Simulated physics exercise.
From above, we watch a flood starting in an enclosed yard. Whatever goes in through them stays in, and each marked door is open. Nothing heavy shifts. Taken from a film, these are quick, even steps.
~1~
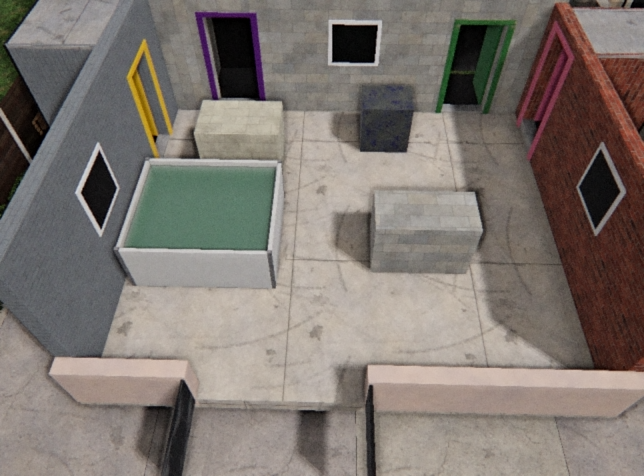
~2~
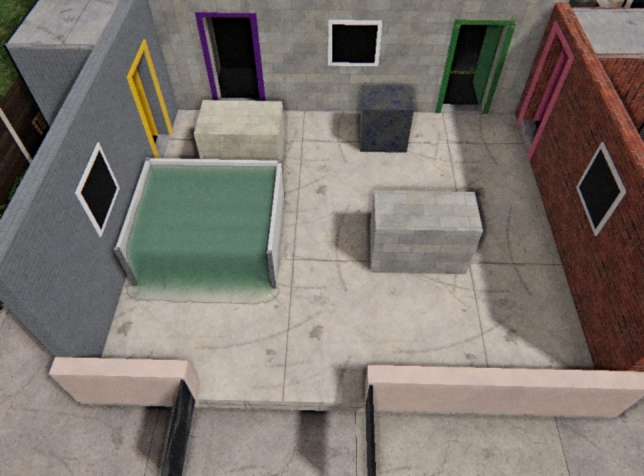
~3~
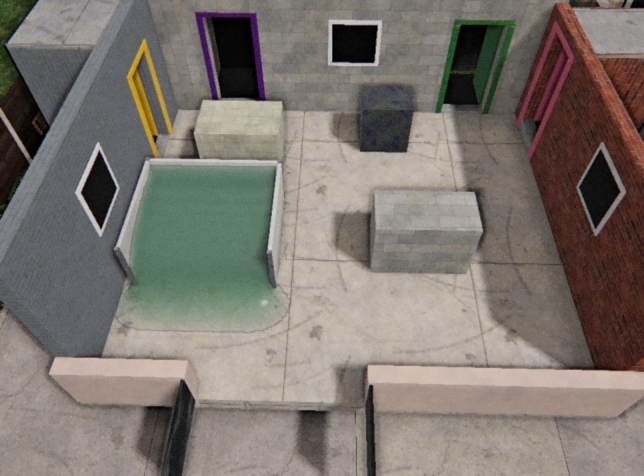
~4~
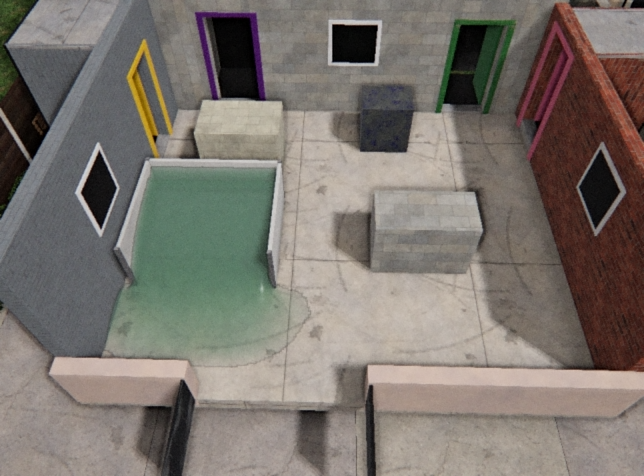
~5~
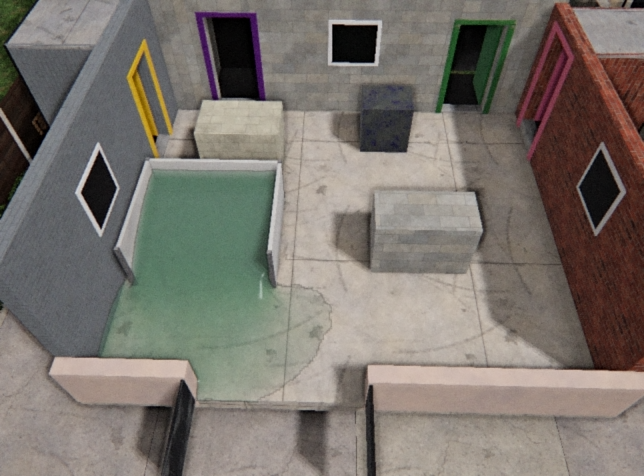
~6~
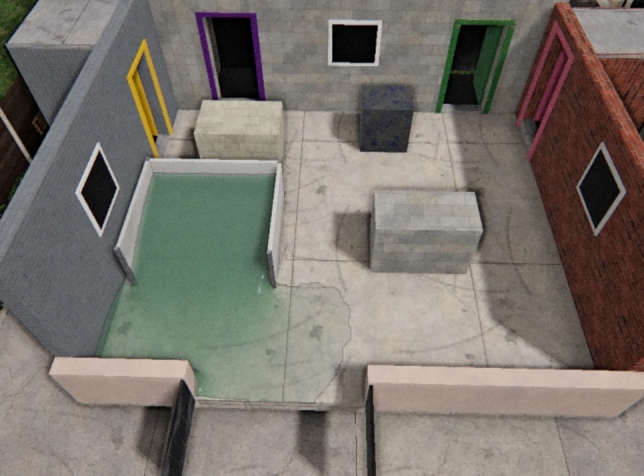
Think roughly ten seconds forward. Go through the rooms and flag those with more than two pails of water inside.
Green door - not flagged, yellow door - not flagged, purple door - not flagged, pink door - not flagged.
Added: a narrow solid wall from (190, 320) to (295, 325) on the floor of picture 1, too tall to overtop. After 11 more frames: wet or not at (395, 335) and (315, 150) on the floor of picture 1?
In that order: Flooded, not flooded.
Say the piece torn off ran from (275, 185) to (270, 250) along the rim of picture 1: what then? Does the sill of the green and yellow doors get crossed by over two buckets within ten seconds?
One by one: The green door is over, the yellow door goes over.
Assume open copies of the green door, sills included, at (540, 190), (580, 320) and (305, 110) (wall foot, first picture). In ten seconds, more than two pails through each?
In the listed order: Stays within it, tops the limit, stays within it.
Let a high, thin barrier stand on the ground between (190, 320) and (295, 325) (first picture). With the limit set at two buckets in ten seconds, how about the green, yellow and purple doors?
Here's how it goes: The green door ends up swamped, the yellow door remains below, the purple door remains below.
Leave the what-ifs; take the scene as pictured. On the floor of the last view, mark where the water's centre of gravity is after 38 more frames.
I'd place it roughly at (287, 281).
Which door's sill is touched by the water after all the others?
My answer: The green one.
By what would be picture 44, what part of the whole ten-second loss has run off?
My figure is about 80 in a hundred.
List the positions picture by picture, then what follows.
In the first frame, the tank at (205, 206) is whole and still.
In the second frame, the front is at (132, 286), out from the gap at (202, 274).
In the third frame, water pours out at (202, 275) and has run to (118, 308).
In the fourth frame, the front is at (304, 312), out from the gap at (202, 276).
In the fifth frame, the front is at a hidden place, out from the gap at (202, 277).
In the sixth frame, water pours out at (203, 277) and has run to a hidden place.
A moment on, water covers 20 % of the floor; the green door not reached, the yellow door not reached, the purple door not reached, the pink door not reached.
Next, water covers 20 % of the floor; the green door not reached, the yellow door not reached, the purple door not reached, the pink door not reached.
Then, water covers 40 % of the floor; the green door not reached, the yellow door wet at the sill, nothing in, the purple door not reached, the pink door not reached.
Later, water covers 50 % of the floor; the green door not reached, the yellow door wet at the sill, nothing in, the purple door wet at the sill, nothing in, the pink door not reached.
In the end, water covers 80 % of the floor; the green door wet at the sill, nothing in, the yellow door wet at the sill, nothing in, the purple door wet at the sill, nothing in, the pink door wet at the sill, nothing in.
